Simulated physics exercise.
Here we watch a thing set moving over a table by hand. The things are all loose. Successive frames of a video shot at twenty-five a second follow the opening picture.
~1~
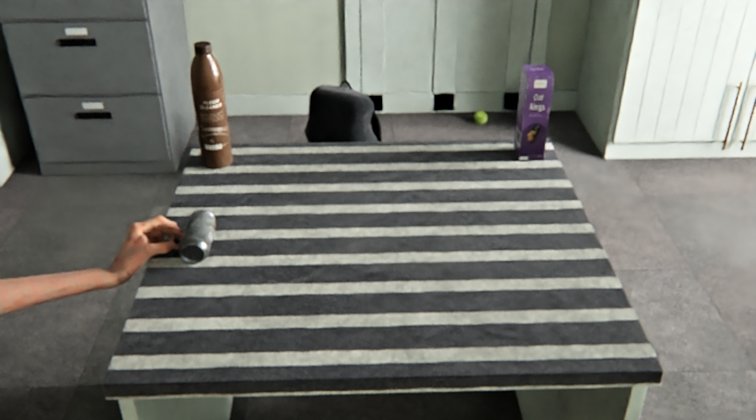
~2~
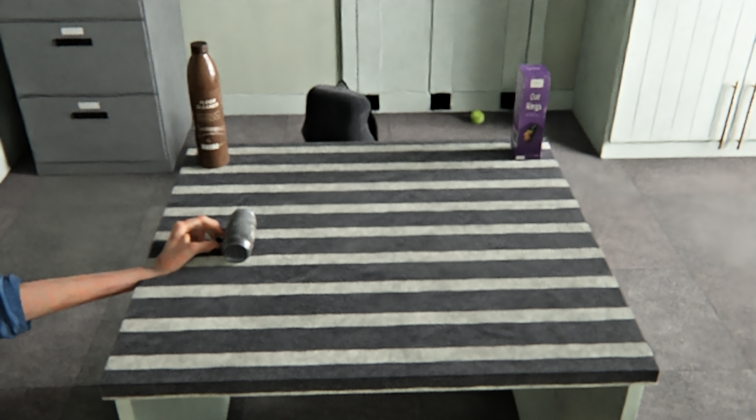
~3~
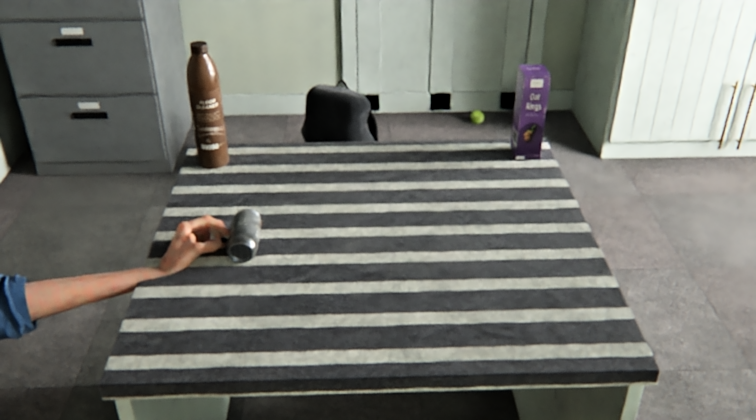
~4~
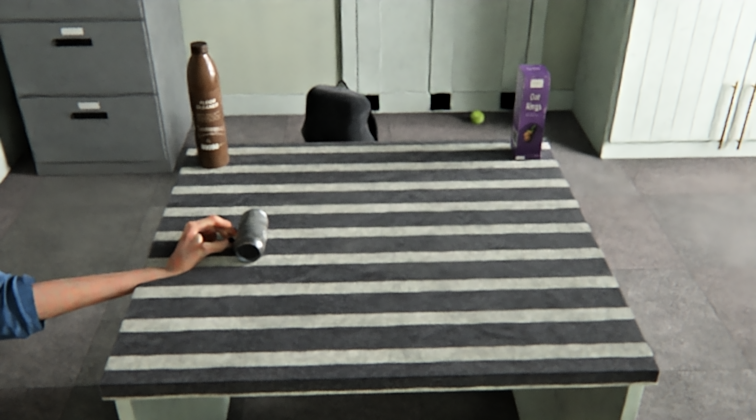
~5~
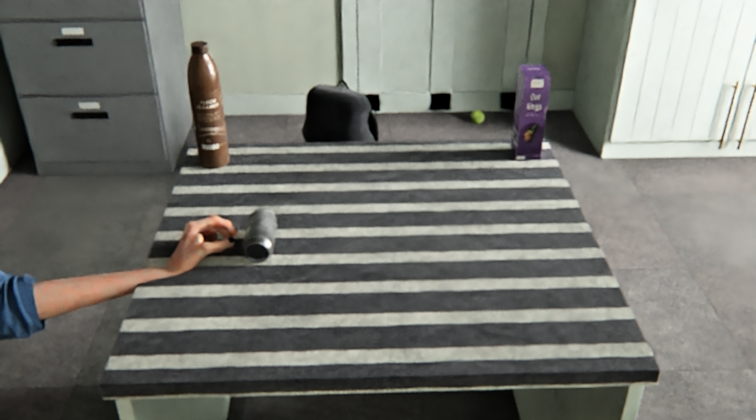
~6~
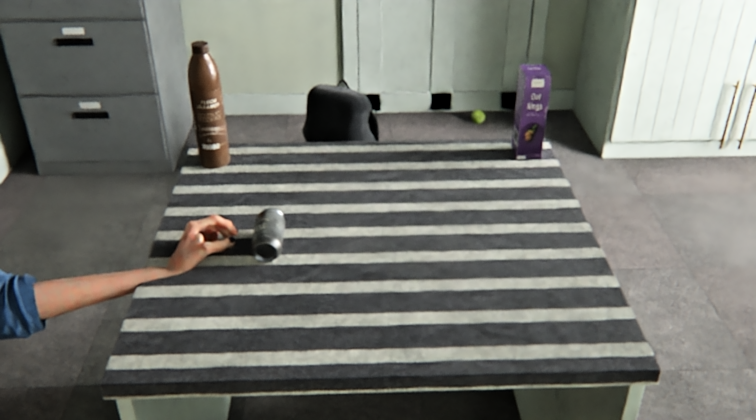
A hand moves a grey can rightward across a striped table, then releases it.
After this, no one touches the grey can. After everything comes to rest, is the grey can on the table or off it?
Most likely it never makes it off the table.
Then, 0.20 s past the last view, grey can displaced well along near (304, 234).
Then, 0.50 s past the last view, grey can displaced well along near (348, 233).
Then, 0.90 s past the last view, grey can displaced well along near (387, 232).
Finally, moved from the start, grey can. Final places as the last picture's camera would see them, grey can near (406, 232).
